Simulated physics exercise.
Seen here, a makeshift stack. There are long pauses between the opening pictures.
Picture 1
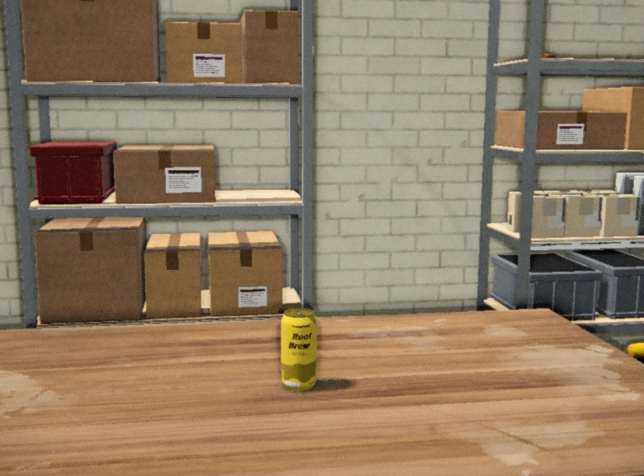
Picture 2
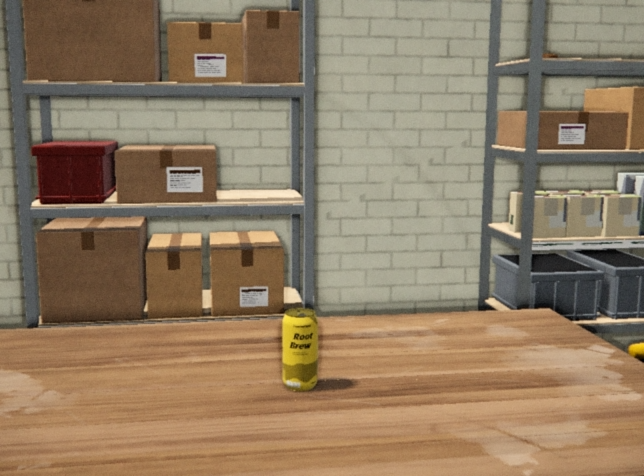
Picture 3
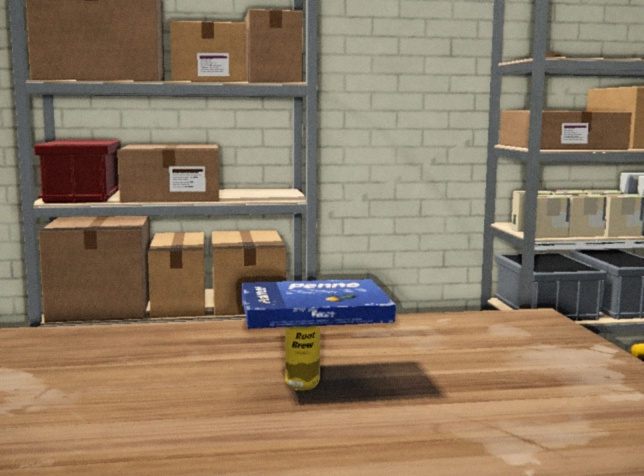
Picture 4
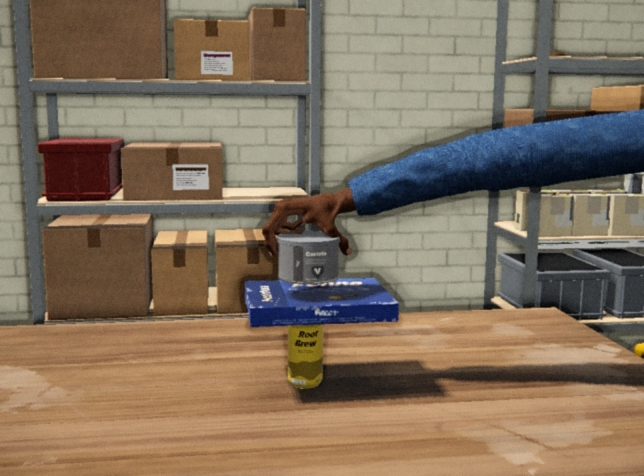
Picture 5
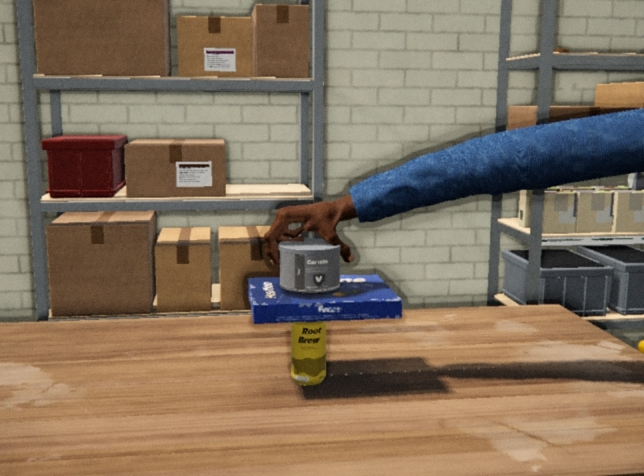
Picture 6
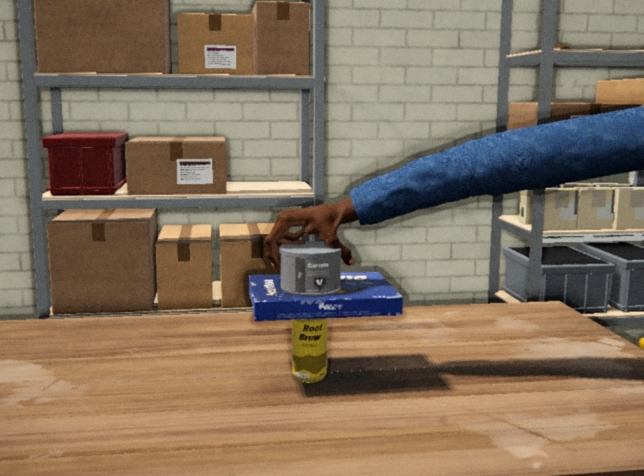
A yellow can stood alone on a wooden table, then a blue pasta box appeared across its top, and a blue-sleeved arm lowered a grey tub onto the box and kept hold of it.
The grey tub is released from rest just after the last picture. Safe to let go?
As it turns out, it stays up.
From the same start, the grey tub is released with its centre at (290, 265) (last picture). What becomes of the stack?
Then it stays up.
Then, 0.50 s later than the last frame, all is still.
Then, 1.30 s later than the last frame, grey tub resting near (311, 268).
When it is over, all 3 as before. End places, in pixels of the last picture, grey tub near (311, 268). The stack keeps its balance.
